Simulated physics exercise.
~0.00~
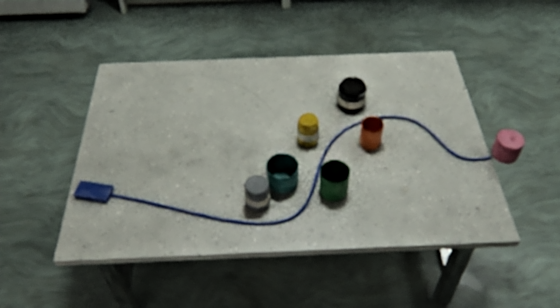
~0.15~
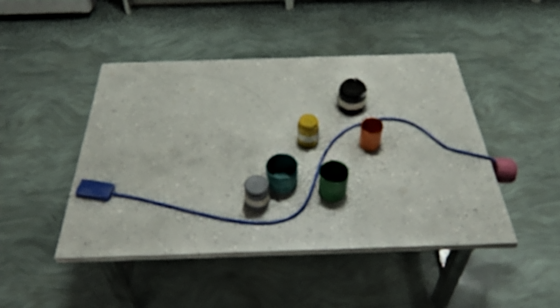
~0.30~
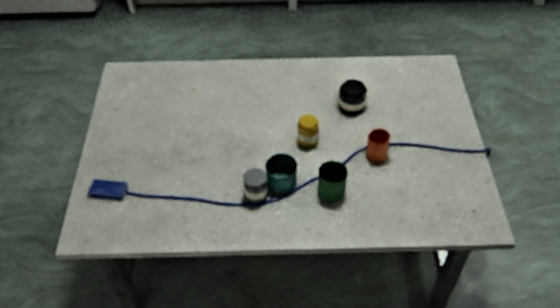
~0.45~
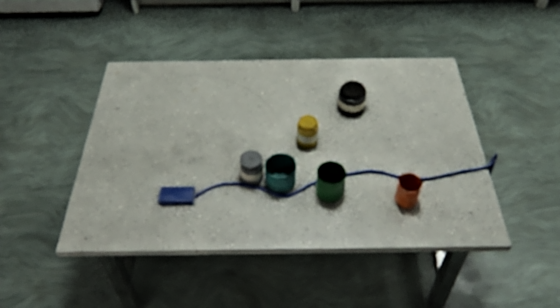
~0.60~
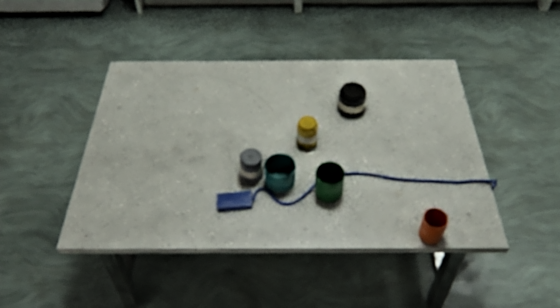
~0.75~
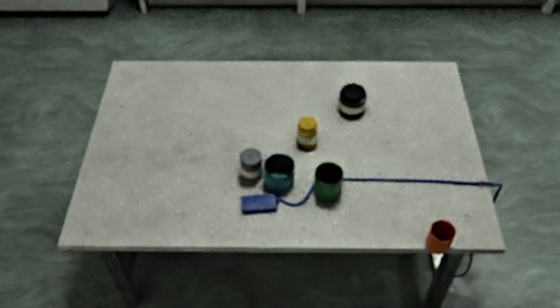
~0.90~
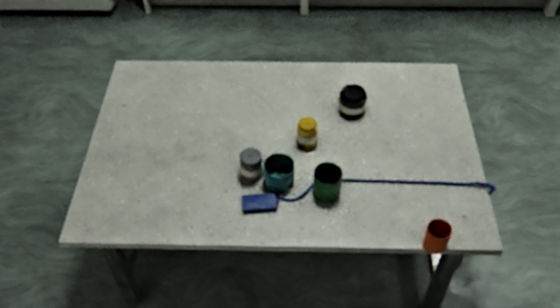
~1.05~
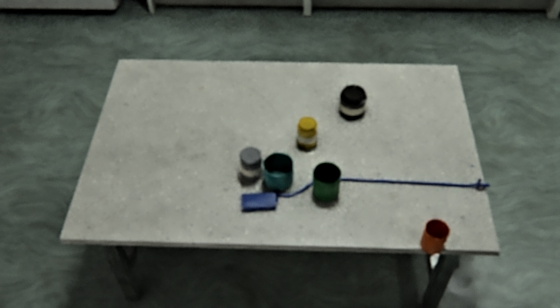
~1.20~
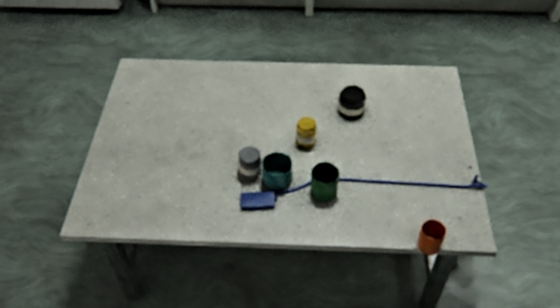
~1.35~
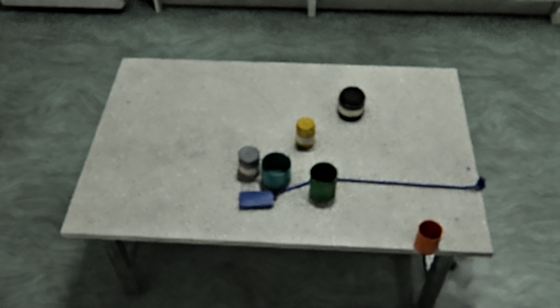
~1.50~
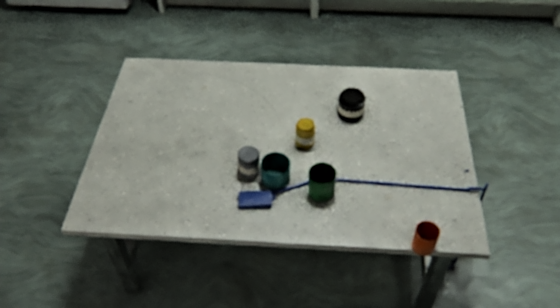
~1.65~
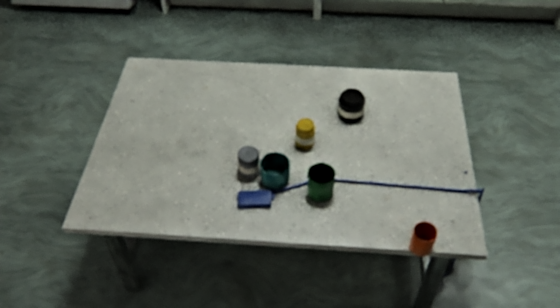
On a pale table, a pink speaker tipped off the right edge and dropped from view, and its blue cable dragged the blue phone rightward, nudged the grey tin and swept the orange cup to the front right edge, where everything settled with the cup still upright.
